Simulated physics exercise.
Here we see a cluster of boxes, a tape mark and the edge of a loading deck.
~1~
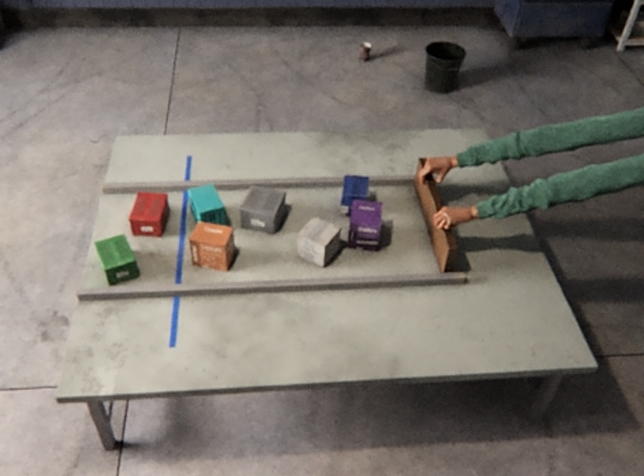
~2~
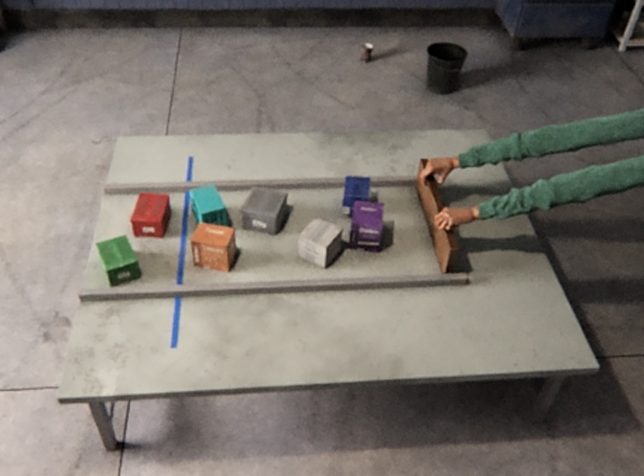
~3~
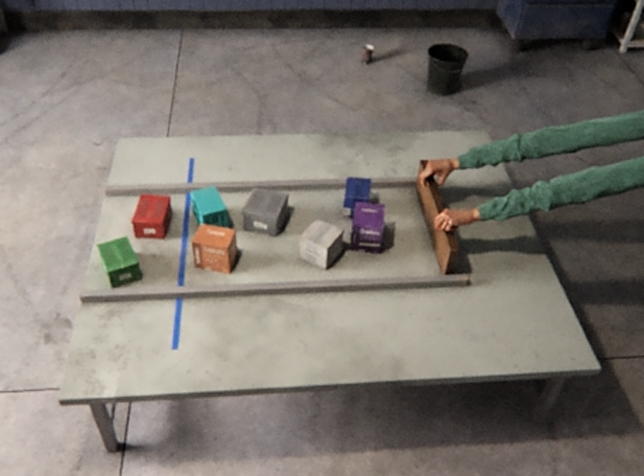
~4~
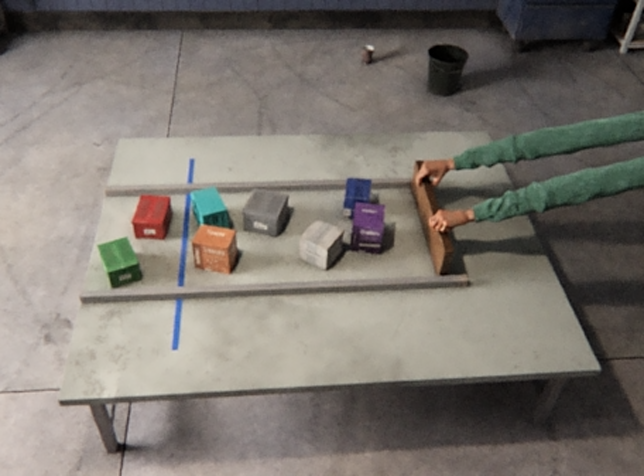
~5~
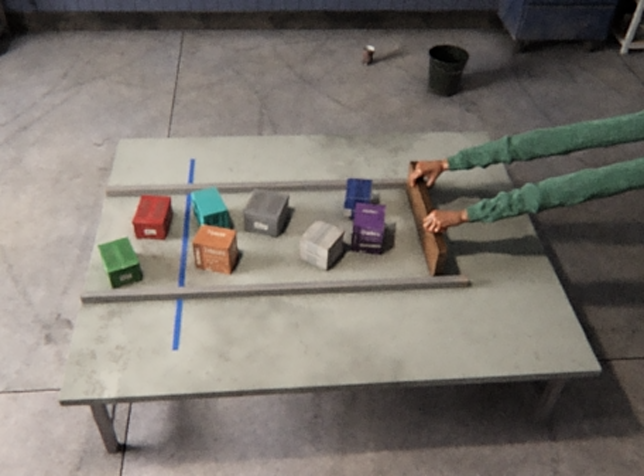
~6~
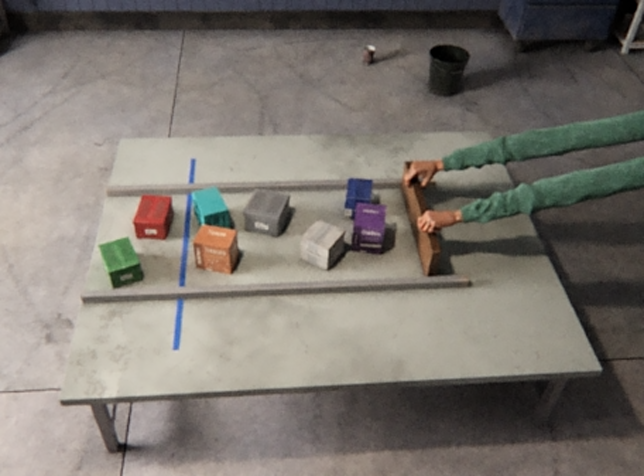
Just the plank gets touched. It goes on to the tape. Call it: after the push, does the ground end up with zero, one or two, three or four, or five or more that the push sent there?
The ground ends up with one or two.
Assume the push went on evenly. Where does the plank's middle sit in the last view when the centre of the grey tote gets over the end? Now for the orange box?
Its middle is about (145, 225) and about (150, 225).
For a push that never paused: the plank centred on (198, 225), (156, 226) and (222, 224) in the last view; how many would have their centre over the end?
Middles past end - pos 1: 1, pos 2: 3, pos 3: 0.
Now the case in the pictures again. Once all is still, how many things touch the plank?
So the total is 3.
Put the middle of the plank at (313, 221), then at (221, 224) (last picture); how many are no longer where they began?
The count is 4 at the first point and 7 at the second.
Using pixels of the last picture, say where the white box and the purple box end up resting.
In the last picture they sit at about (163, 271) and about (168, 237).
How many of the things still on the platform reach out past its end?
The count would be 2.
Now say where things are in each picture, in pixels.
The first frame shows green tote (117, 260); red tote (150, 215); turquoise crate (207, 209); plank (434, 214); tape (182, 237).
The second frame shows red tote (152, 216); blue parcel (356, 197).
The third frame shows turquoise crate (210, 212); orange box (215, 249).
The fourth frame shows green tote (120, 262); plank (430, 217).
The fifth frame shows red tote (153, 218); purple box (368, 229).
The sixth frame shows green tote (121, 262); red tote (154, 218); turquoise crate (211, 212); plank (419, 218); tape (186, 240).
Soon after, none off yet; green tote at rest near (121, 262); red tote at rest near (154, 218); turquoise crate at rest near (211, 212).
Then, none off yet; green tote at rest near (121, 262); red tote at rest near (154, 218); turquoise crate moved about its own width near (188, 210).
By the end, the number that fall off is one or two; fallen, red tote.
